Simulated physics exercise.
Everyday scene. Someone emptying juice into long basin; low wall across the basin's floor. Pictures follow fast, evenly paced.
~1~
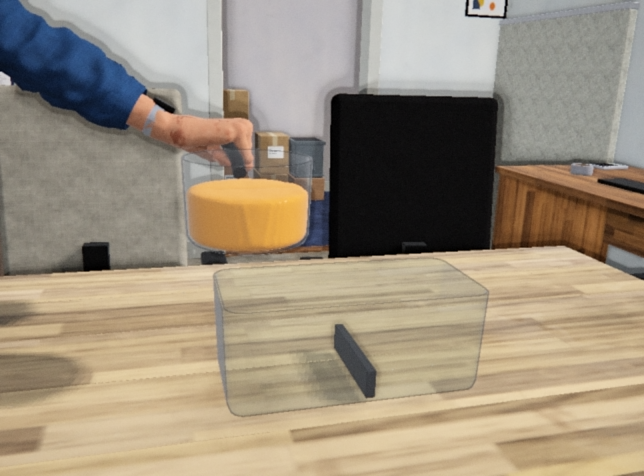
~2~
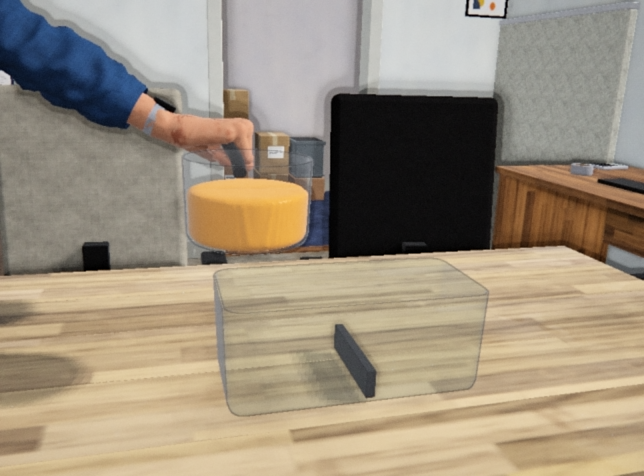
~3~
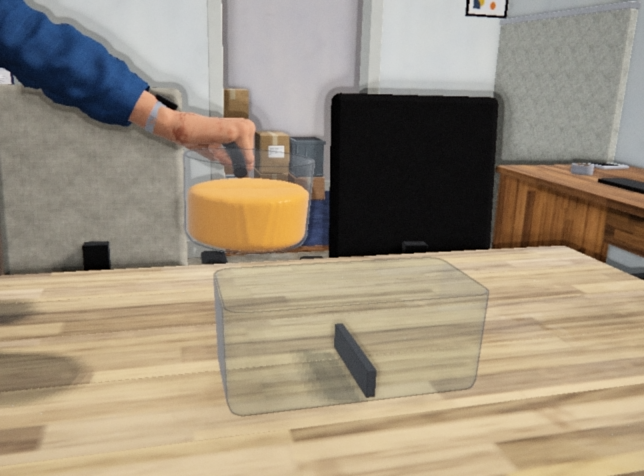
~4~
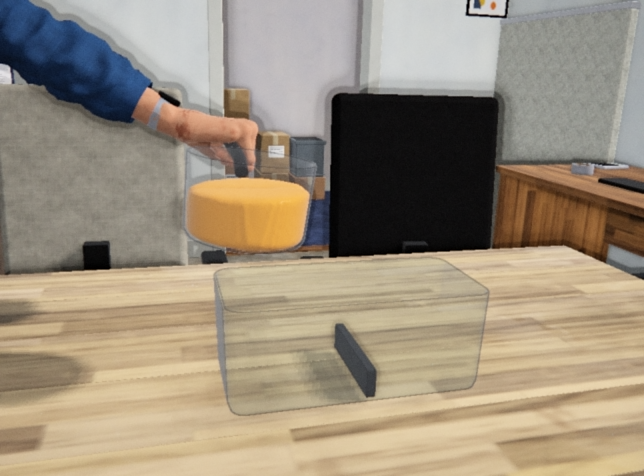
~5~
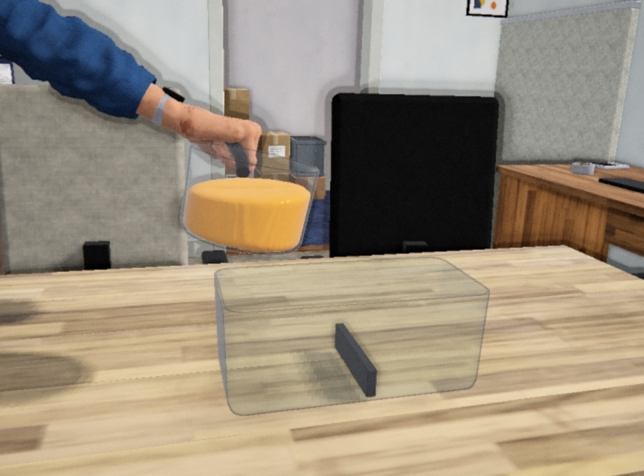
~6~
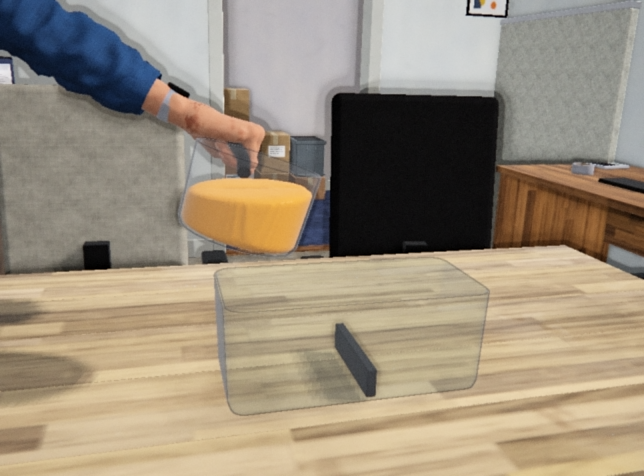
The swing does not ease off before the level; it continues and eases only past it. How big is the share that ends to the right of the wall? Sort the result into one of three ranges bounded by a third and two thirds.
It falls in the middle range, a third to two thirds.
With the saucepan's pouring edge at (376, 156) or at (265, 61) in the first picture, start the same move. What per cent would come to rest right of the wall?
Close to 90 % for the first start and close to 15 % for the second.
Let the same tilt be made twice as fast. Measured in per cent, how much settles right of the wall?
It comes to about 30 per cent.
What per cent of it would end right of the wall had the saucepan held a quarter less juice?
I'd put it at some 25 %.
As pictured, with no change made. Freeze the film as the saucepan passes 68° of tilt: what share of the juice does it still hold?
It works out to close to 75 percent.
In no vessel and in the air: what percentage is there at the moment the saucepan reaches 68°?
20 %.
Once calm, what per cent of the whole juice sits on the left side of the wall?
It comes to about 55 per cent.
A moment on, the saucepan is tipped part way and 76 per cent is still to pour, 4 is left of the wall and 1 right of it.
Next, the saucepan is tipped on its side and 23 per cent is still to pour, 24 is left of the wall and 43 right of it.
Then the saucepan is tipped on its side and 4 per cent is still to pour, 49 is left of the wall and 45 right of it.
Later the saucepan is tipped on its side and 0 per cent is still to pour, 54 is left of the wall and 46 right of it.
At rest 54 per cent lies left of the wall, 46 right of it and 0 outside.
